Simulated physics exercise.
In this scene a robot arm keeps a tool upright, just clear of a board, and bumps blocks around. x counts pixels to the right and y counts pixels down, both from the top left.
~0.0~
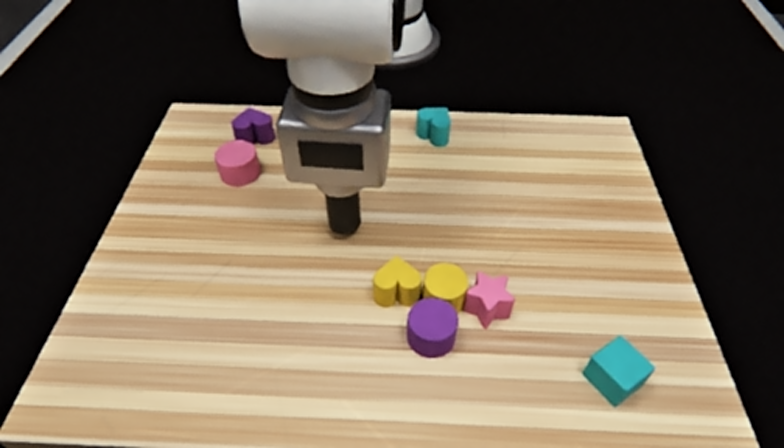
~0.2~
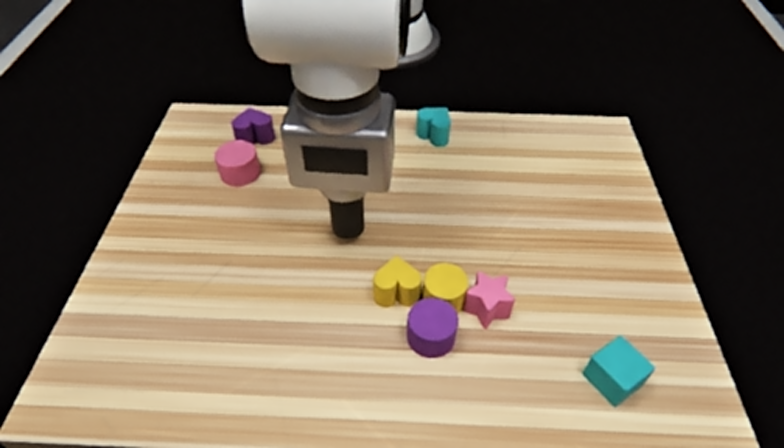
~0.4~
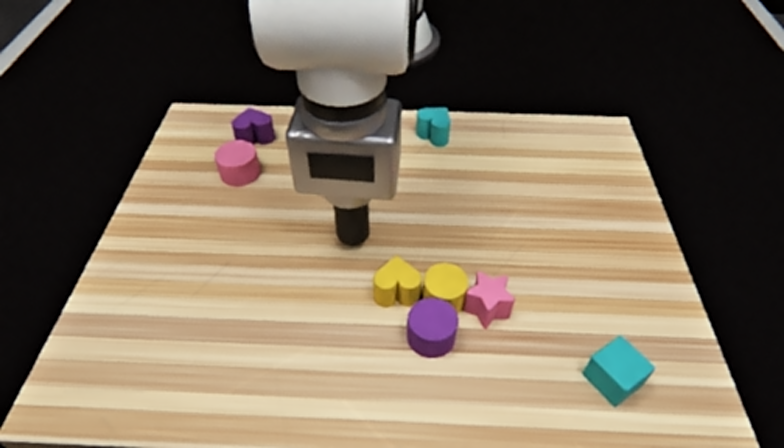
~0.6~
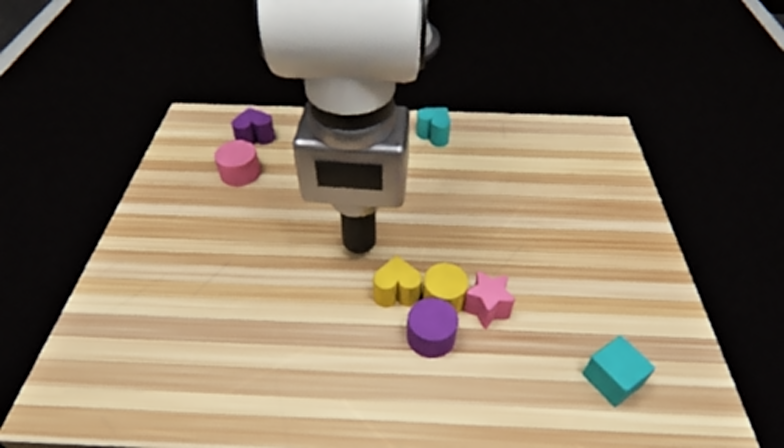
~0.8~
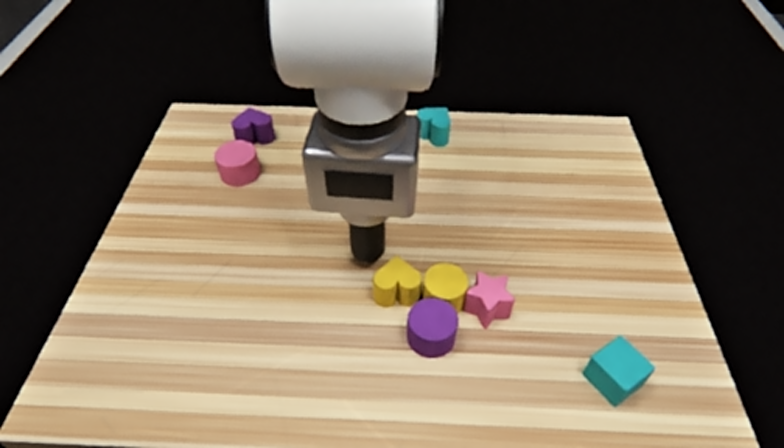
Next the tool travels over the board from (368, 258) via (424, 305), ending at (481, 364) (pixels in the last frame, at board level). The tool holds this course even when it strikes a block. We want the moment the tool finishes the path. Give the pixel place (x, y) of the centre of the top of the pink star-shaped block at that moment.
At (538, 292).
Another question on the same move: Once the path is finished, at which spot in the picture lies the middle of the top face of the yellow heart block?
The centre of its top face lies at (424, 331).
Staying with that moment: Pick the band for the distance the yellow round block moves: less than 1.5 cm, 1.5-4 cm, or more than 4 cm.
The block shifts more than 4 cm.
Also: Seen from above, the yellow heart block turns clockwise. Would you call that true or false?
The statement is true.
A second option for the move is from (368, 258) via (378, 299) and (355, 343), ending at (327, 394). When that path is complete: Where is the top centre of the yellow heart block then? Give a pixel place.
Top centre: (410, 302).
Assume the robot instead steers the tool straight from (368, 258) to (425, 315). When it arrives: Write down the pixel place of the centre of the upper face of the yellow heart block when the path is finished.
It ends at (426, 330).
The first path, step by step. One third of the way, tool (406, 280); yellow heart block (412, 299), turned 35° clockwise; purple round block (443, 337).
Two thirds of the way, tool (446, 314); yellow heart block (424, 329), turned 95° clockwise; purple round block (453, 364); yellow round block (489, 300); pink star-shaped block (528, 293), turned 40° anticlockwise.
At the end, tool (483, 357); yellow heart block (424, 331), turned 100° clockwise; purple round block (455, 378); yellow round block (508, 312); pink star-shaped block (538, 292), turned 65° anticlockwise.
